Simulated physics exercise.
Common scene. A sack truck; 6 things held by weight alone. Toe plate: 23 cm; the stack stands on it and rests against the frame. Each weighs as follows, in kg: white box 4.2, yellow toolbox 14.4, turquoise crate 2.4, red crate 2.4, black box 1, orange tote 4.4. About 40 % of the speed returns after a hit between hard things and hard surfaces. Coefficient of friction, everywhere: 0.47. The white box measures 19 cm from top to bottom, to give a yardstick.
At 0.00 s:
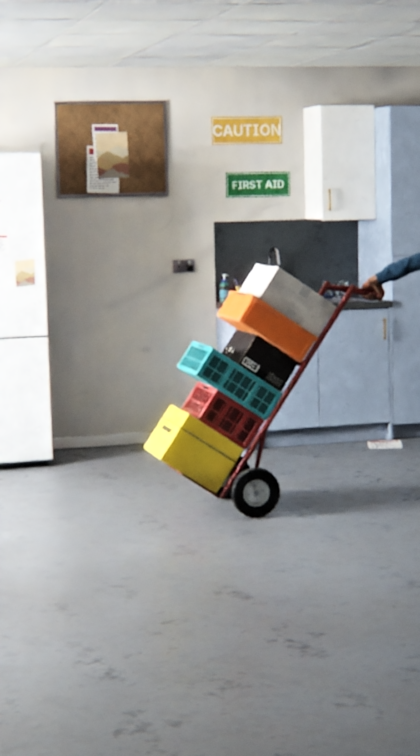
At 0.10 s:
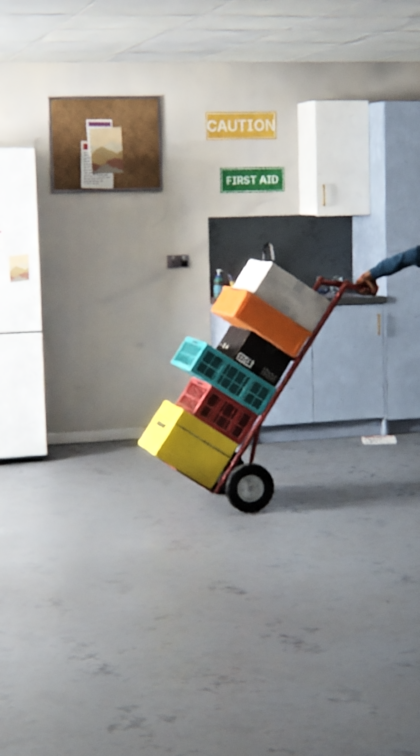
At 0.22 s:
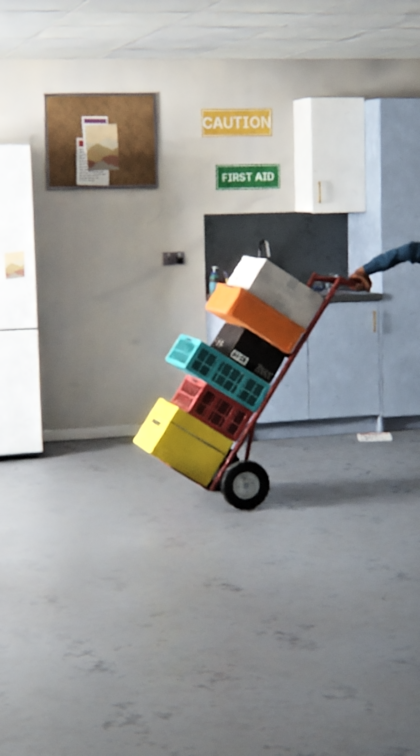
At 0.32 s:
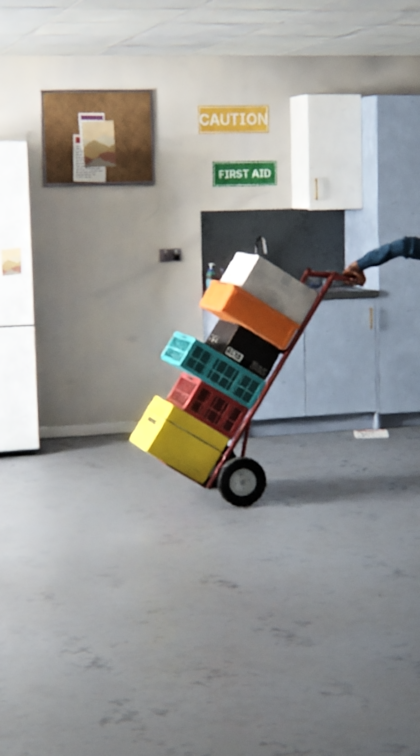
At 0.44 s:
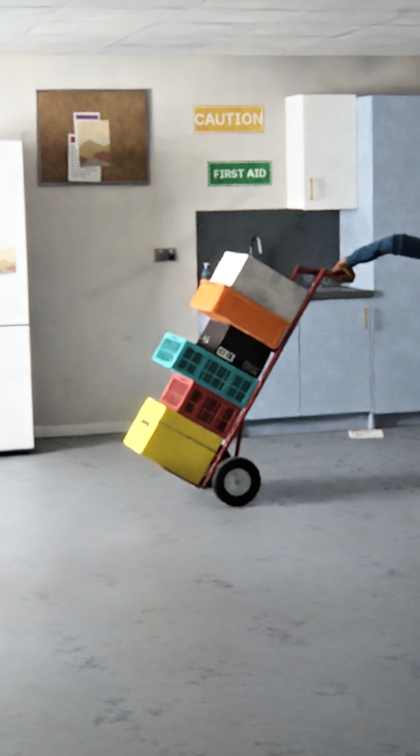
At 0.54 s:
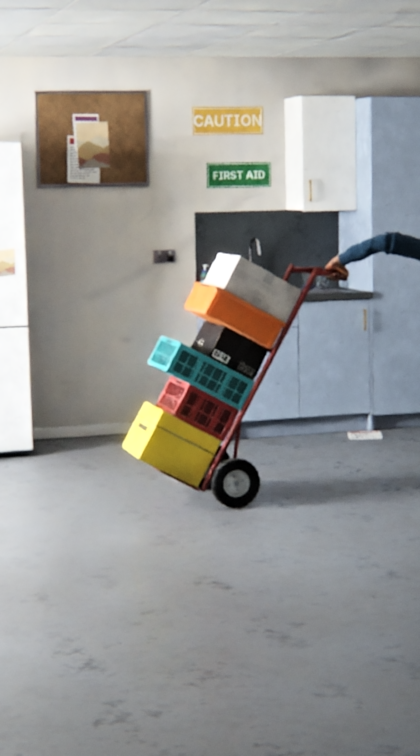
A red sack truck stacked with colourful boxes and crates, held by a hand on the right, tilted slightly more upright in a kitchen area while the view drifted a little.
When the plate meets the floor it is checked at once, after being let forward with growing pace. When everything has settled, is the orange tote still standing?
No.
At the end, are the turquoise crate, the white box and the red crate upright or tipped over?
Outcome noted - the turquoise crate ends up fallen, the white box ends up fallen, the red crate ends up fallen.
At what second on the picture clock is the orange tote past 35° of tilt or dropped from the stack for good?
I'd put it at some 2.0 s.
Around 1.74 s, truck upright; orange tote tipped 16° against what carries it near (116, 336); white box tipped 16° against what carries it; black box tipped 16° against what carries it.
Around 2.24 s, truck upright; white box, turquoise crate, black box and orange tote now dropped from the stack; red crate tipped 65° against what carries it.
Around 2.54 s, truck upright; red crate upside down.
Around 2.84 s, truck upright; red crate now dropped from the stack.
Finally (3.8 s), dropped from the stack and tipped over, white box, turquoise crate, red crate, black box and orange tote; yellow toolbox still in place (within 10 cm).
